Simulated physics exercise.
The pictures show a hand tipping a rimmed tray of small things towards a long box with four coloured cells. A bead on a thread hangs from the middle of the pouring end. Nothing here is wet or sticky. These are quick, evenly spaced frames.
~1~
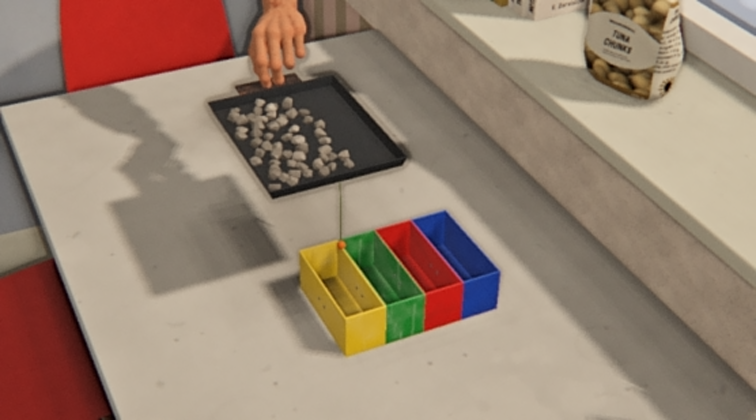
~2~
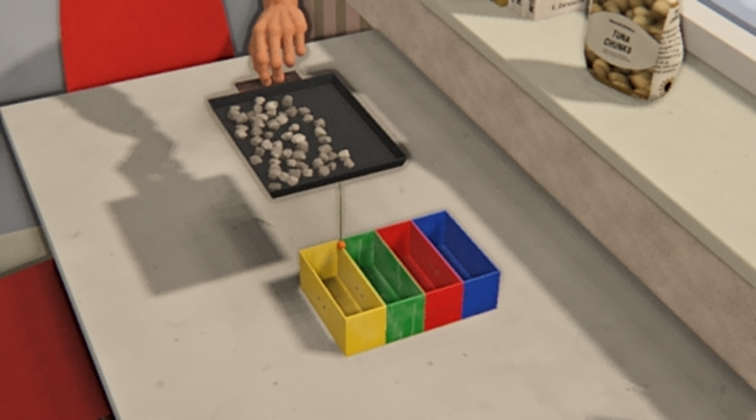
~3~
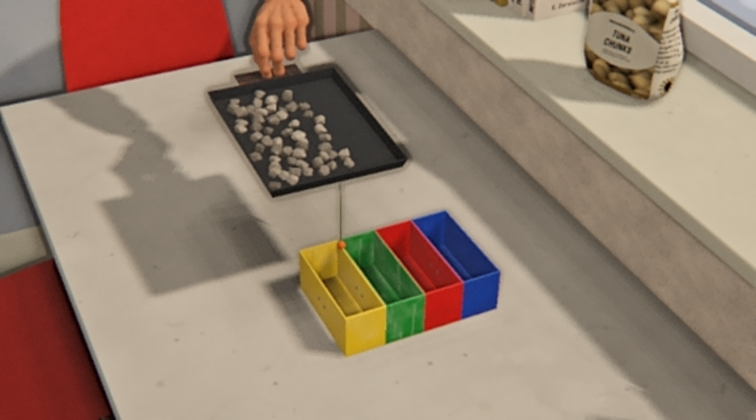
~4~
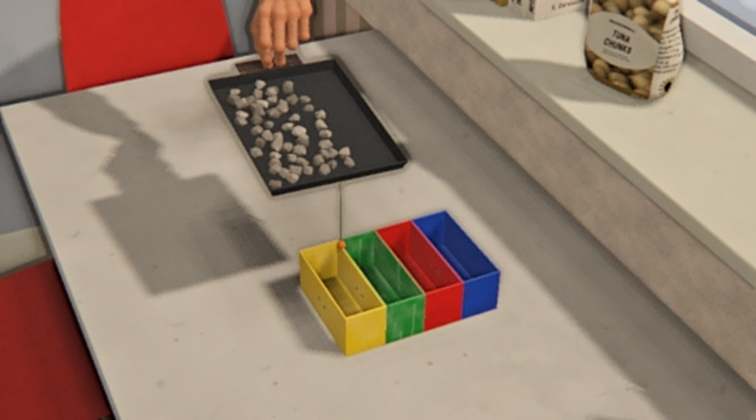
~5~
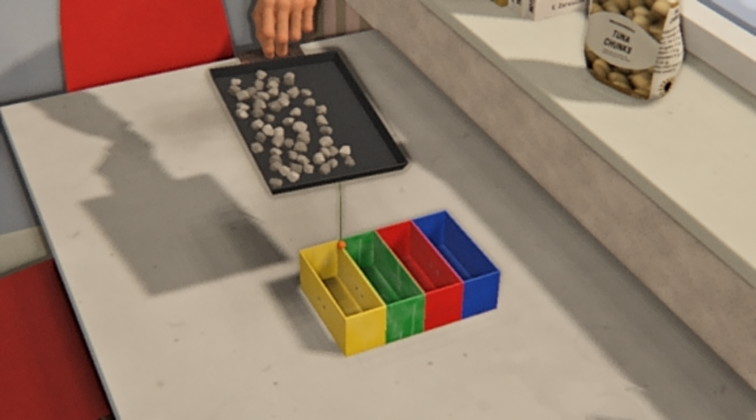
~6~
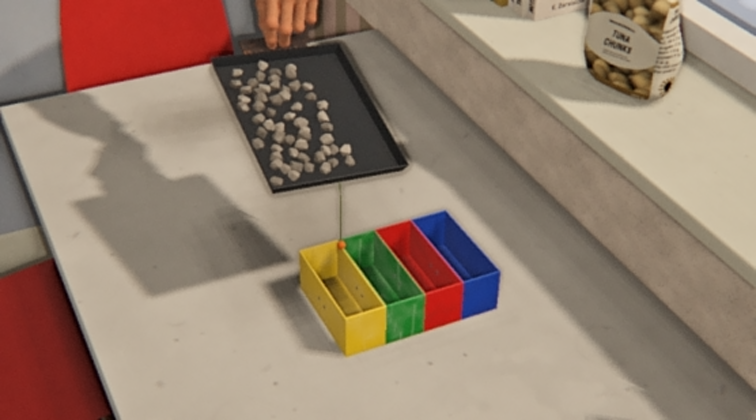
A hand slowly raises the far end of a dark rimmed tray of small grey pieces, tilting it slightly toward its right front corner, while a bead hangs on a thread above yellow, green, red and blue cells that stay still.
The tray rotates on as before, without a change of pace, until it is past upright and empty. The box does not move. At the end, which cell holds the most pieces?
The red cell gets the most.
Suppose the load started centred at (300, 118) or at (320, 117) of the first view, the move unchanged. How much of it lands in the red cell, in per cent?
First some 60, then 70 per cent.
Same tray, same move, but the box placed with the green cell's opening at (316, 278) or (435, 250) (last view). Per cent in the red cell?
The first gives 20 %, the second 0 %.
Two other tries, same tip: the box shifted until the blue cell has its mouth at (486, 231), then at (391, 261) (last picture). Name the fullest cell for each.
In turn: The green cell; the blue one.
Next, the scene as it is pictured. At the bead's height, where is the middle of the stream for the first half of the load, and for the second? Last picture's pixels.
Around (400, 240) and then (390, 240).
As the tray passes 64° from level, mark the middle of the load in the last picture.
Around (367, 169).
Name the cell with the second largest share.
Next in line is the green one.
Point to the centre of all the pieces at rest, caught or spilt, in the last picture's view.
Roughly at (399, 287).
Soon, tray tipped steeply; most on the tray; a stray few in the green cell; a stray few in the red cell; a small part falling or outside the box.
A while on, tray tipped past a quarter turn; about half in the red cell; about a third in the green cell; a small part in the yellow cell; a small part in the blue cell; a small part falling or outside the box.
Towards the end, tray tipped past a quarter turn; about half in the red cell; about a third in the green cell; a small part in the yellow cell; a small part in the blue cell; a stray few falling or outside the box.
Finally, tray tipped past a quarter turn; about half in the red cell; about a third in the green cell; a small part in the yellow cell; a small part in the blue cell; a stray few outside the box.
